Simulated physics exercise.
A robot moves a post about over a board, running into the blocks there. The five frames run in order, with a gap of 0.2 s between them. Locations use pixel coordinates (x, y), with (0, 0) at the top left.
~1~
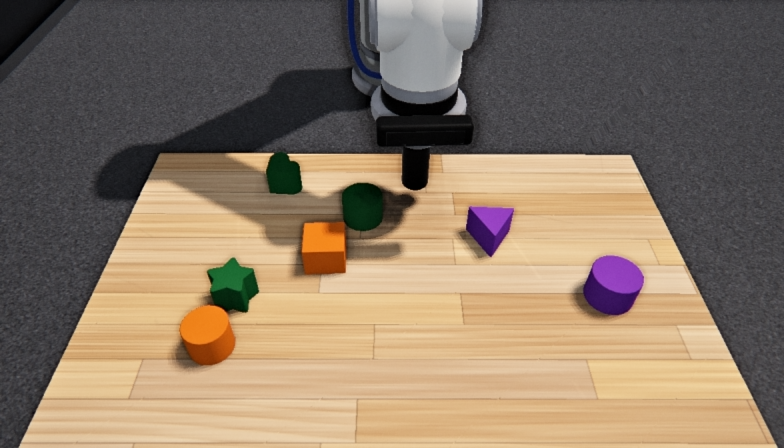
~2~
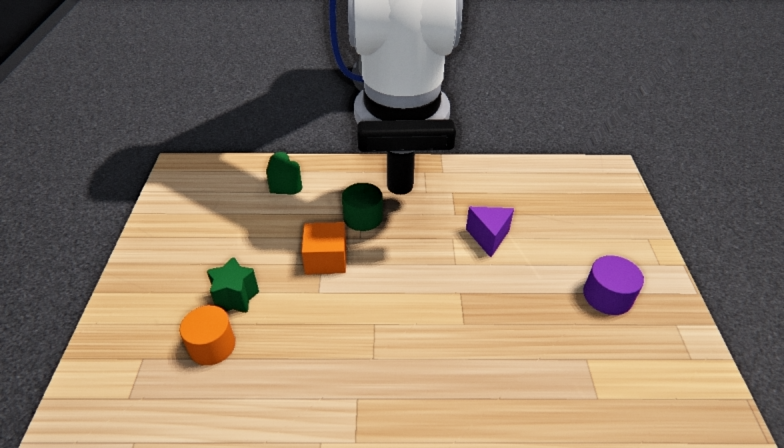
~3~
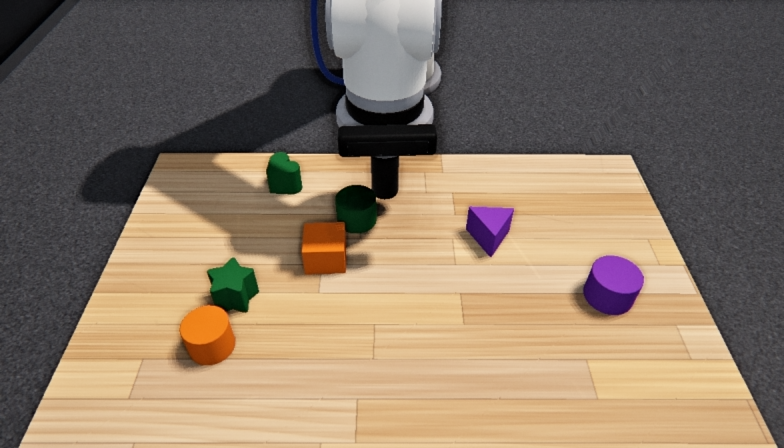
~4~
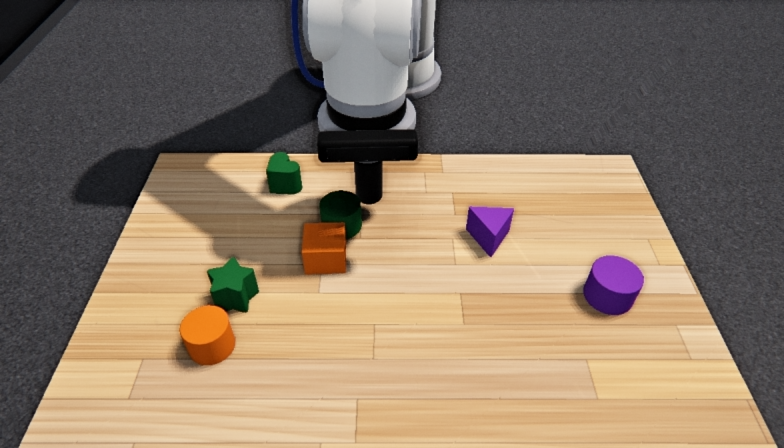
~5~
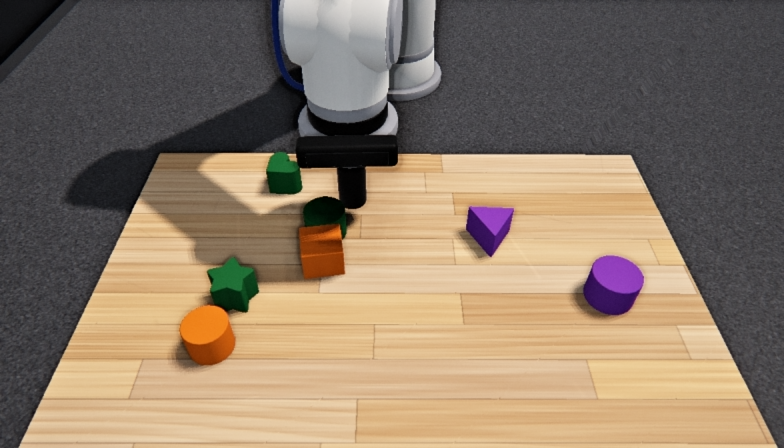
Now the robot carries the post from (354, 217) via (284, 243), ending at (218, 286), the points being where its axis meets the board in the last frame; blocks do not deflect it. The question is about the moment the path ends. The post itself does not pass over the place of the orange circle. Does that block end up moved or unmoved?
By the time the path is finished, it has moved at least a centimetre.
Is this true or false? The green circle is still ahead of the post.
It is true.
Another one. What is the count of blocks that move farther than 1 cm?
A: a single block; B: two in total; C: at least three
Choice C: At least three.
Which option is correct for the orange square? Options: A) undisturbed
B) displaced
The correct letter is B.
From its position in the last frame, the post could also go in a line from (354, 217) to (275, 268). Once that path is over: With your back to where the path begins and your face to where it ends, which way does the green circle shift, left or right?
Right side.
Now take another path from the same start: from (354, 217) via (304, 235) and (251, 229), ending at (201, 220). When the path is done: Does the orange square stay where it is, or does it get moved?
Once the path ends, it is somewhere new.
On the path given first. One third of the way, post (305, 219); orange square (314, 249), turned 25° anticlockwise; green circle (276, 231).
Two thirds of the way, post (256, 239); green star-shaped block (216, 287), turned 30° anticlockwise; orange square (314, 249), turned 25° anticlockwise; green circle (229, 256).
At the end, post (213, 271); orange circle (188, 363); green star-shaped block (176, 327), turned 40° anticlockwise; orange square (314, 249), turned 25° anticlockwise; green circle (185, 291).
